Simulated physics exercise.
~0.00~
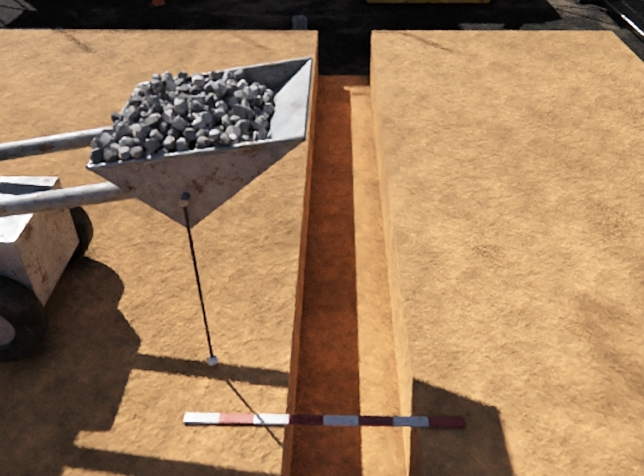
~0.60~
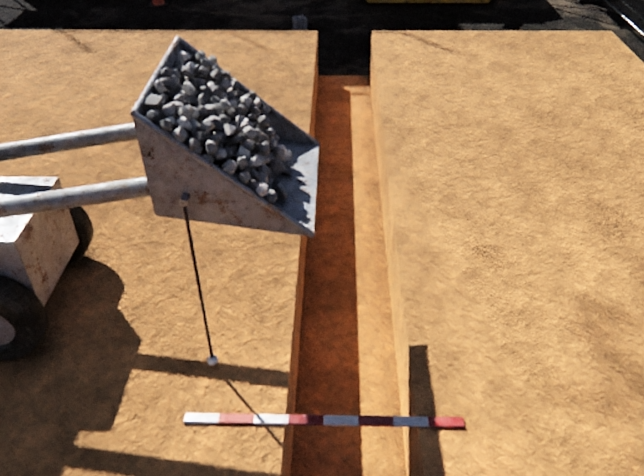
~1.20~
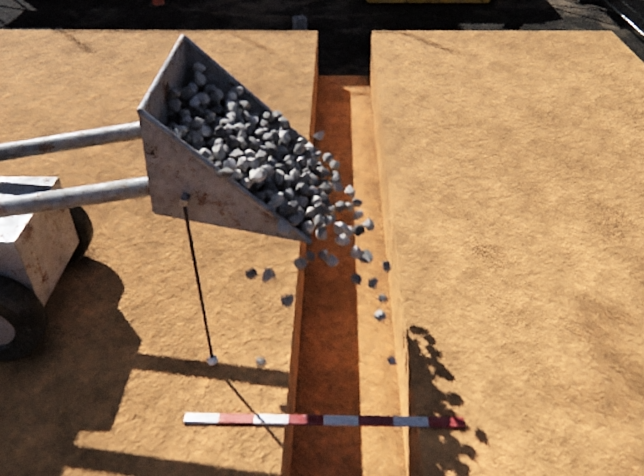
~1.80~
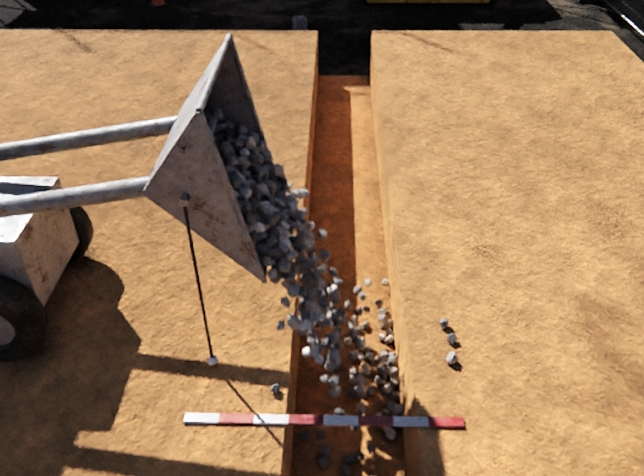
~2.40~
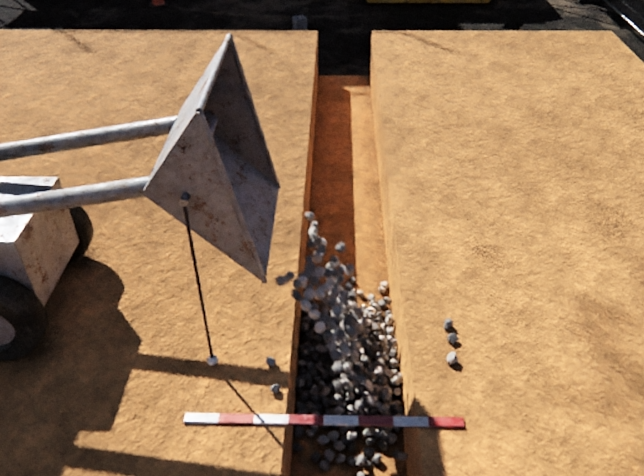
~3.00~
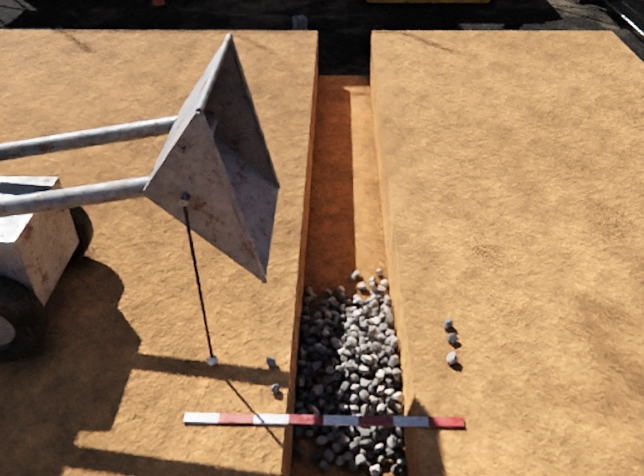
A loader's metal bucket full of grey rocks tipped forward and down over sandy ground, spilling them into a straight trench beside it, where they settled in a heap near a striped staff, with a few stray stones lying on either side.
